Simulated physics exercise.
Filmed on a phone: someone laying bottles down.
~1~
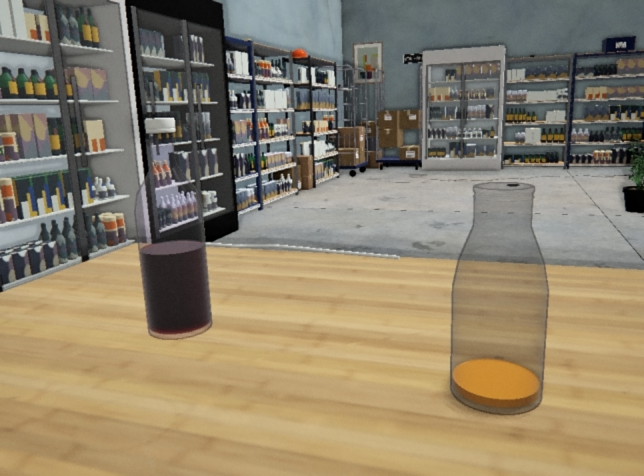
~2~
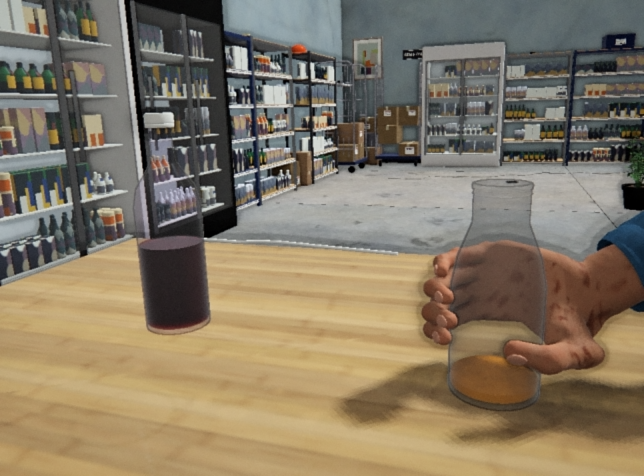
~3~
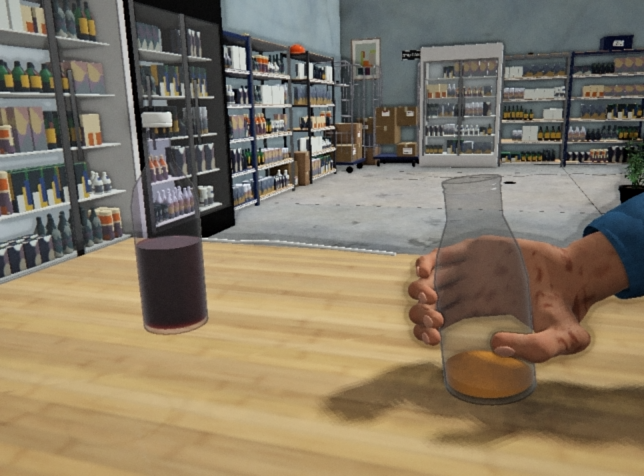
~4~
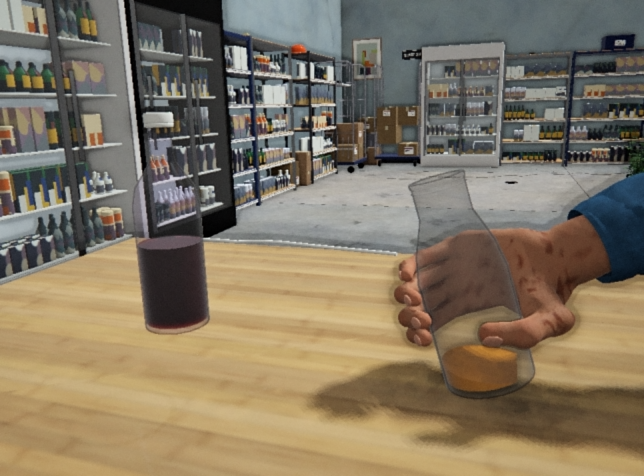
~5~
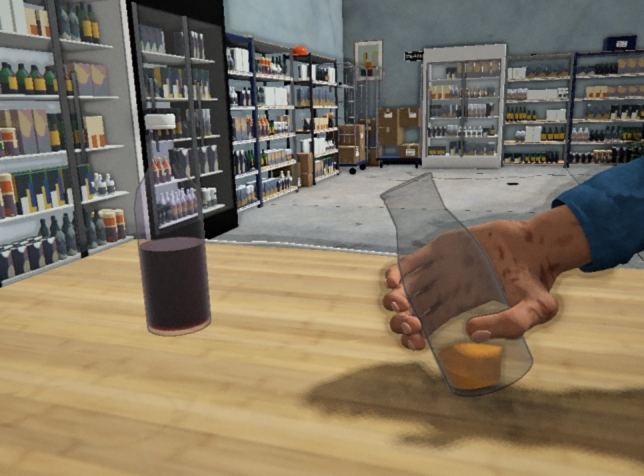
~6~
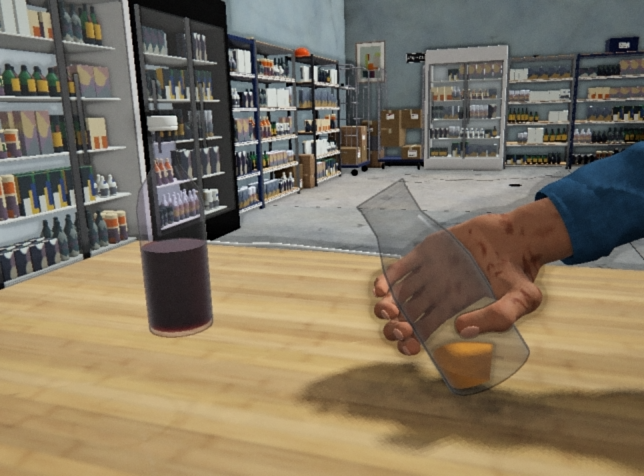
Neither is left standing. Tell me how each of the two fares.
Left: It stays dry. Right: It stays dry.
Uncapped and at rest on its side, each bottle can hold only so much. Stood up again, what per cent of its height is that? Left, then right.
Near 24 and 12 in a hundred.
Shortly, the right bottle is nearly down; right bottle, no leak.
Then, the right bottle lies flat; right bottle, no leak.
At the finish, both lie flat; right bottle, no leak; left bottle, no leak.
